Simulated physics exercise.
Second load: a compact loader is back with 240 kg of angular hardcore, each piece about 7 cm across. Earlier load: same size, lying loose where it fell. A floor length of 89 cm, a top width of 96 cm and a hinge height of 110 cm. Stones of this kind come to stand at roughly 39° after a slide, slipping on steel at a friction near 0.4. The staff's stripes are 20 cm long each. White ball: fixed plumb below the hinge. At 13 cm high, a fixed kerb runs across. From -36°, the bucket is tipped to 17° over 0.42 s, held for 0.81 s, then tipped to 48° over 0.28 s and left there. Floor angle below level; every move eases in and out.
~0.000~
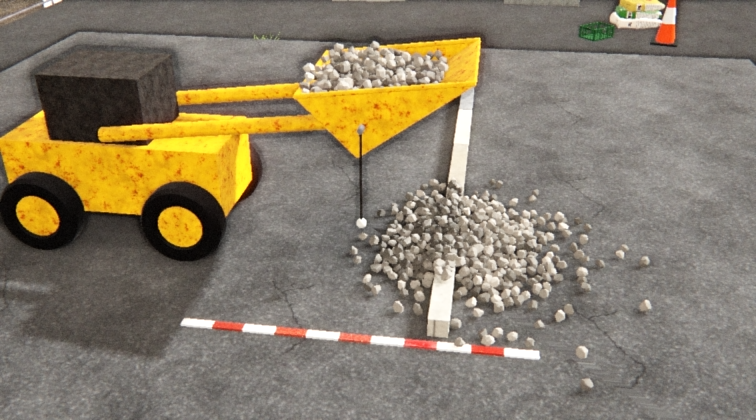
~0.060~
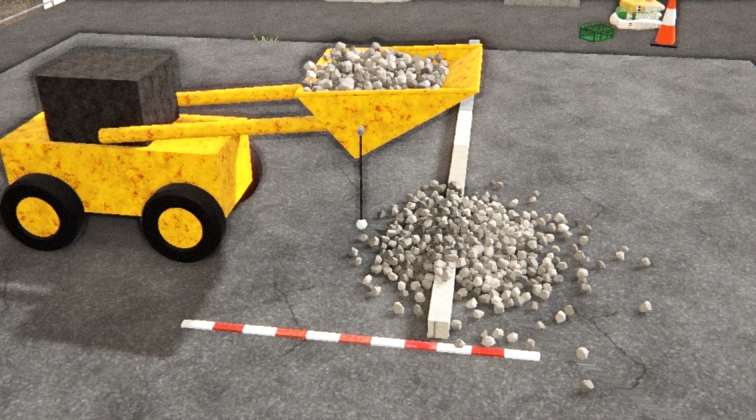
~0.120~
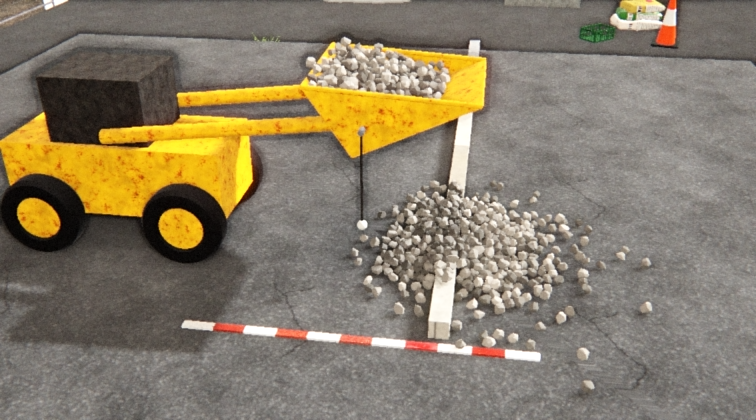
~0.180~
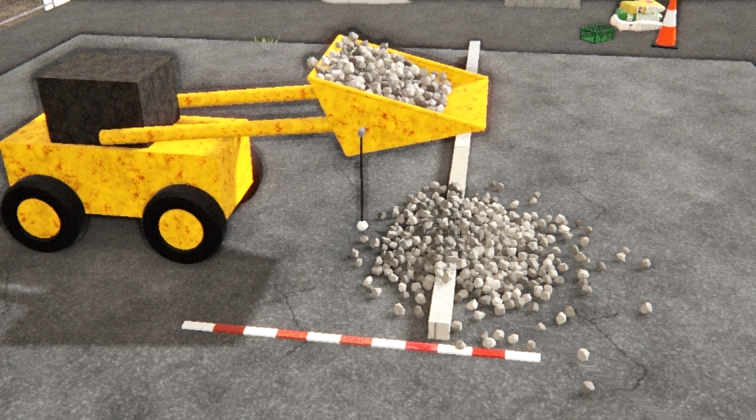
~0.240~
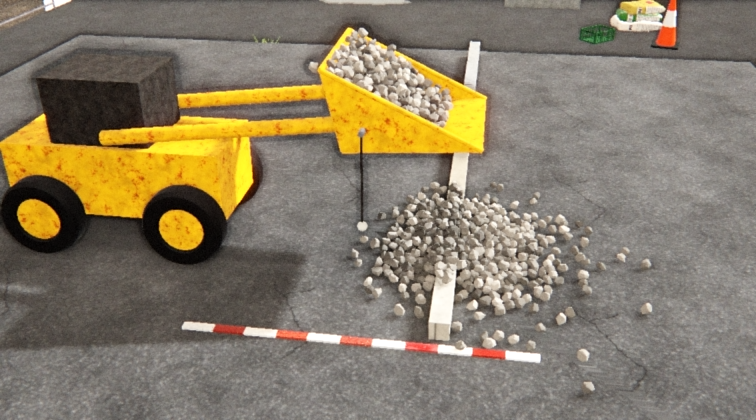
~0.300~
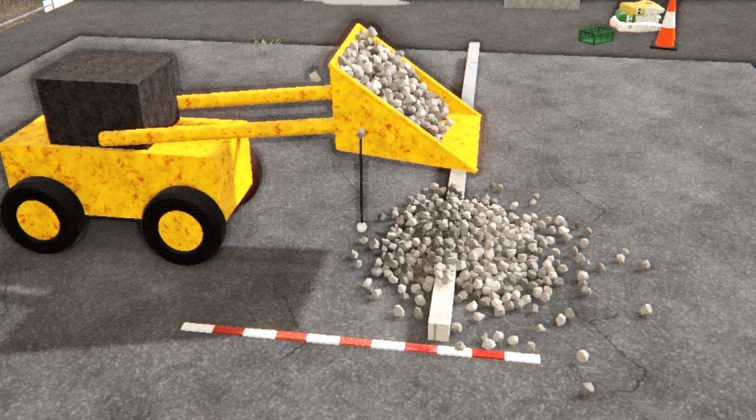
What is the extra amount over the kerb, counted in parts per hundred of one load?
Close to 65 parts in a hundred.
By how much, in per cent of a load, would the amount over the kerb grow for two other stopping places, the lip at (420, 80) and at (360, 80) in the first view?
The first would add around 20 per cent, the second around 0 per cent.
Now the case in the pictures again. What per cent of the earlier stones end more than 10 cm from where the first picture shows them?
Close to 5 in a hundred of them.
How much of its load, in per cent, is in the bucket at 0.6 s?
Roughly 100 per cent remains inside.
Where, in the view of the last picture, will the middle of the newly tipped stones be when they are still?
(474, 232).
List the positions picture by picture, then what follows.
In the first picture, the bucket is at -36°, its lip at (475, 84); the top of the load is at (378, 56). The earlier load is highest near (449, 211), 25 cm above ground level, 43 % on this side of the kerb, 57 % over the kerb.
In the second picture, the bucket is at -33°, its lip at (478, 91); the top of the load is at (379, 57); the stones move at 0.3 m/s on average.
In the third picture, the bucket is at -25°, its lip at (482, 107); the top of the load is at (351, 52); the stones move at 0.6 m/s on average.
In the fourth picture, the bucket is at -15°, its lip at (485, 129); the top of the load is at (347, 48); the stones move at 0.7 m/s on average.
In the fifth picture, the bucket is at -4°, its lip at (482, 151); the top of the load is at (354, 43); the stones move at 0.7 m/s on average.
In the sixth picture, the bucket is at 7°, its lip at (476, 171); the top of the load is at (360, 43); the stones move at 0.6 m/s on average.
After 0.4 s the floor is at 17°; in per cent of one load, 100 in the bucket, 43 on this side of the kerb, 57 over the kerb; the foremost stones are at (610, 255).
After 0.6 s the floor is at 17°; in per cent of one load, 100 in the bucket, 43 on this side of the kerb, 57 over the kerb; the foremost stones are at (610, 255).
After 2.0 s the floor is at 48°; in per cent of one load, 13 in the bucket, 75 on this side of the kerb, 112 over the kerb; the foremost stones are at (631, 270).
After 4.4 s the floor is at 48°; in per cent of one load, 0 in the bucket, 78 on this side of the kerb, 122 over the kerb; the foremost stones are at (631, 269). Net gain over the kerb, 65.
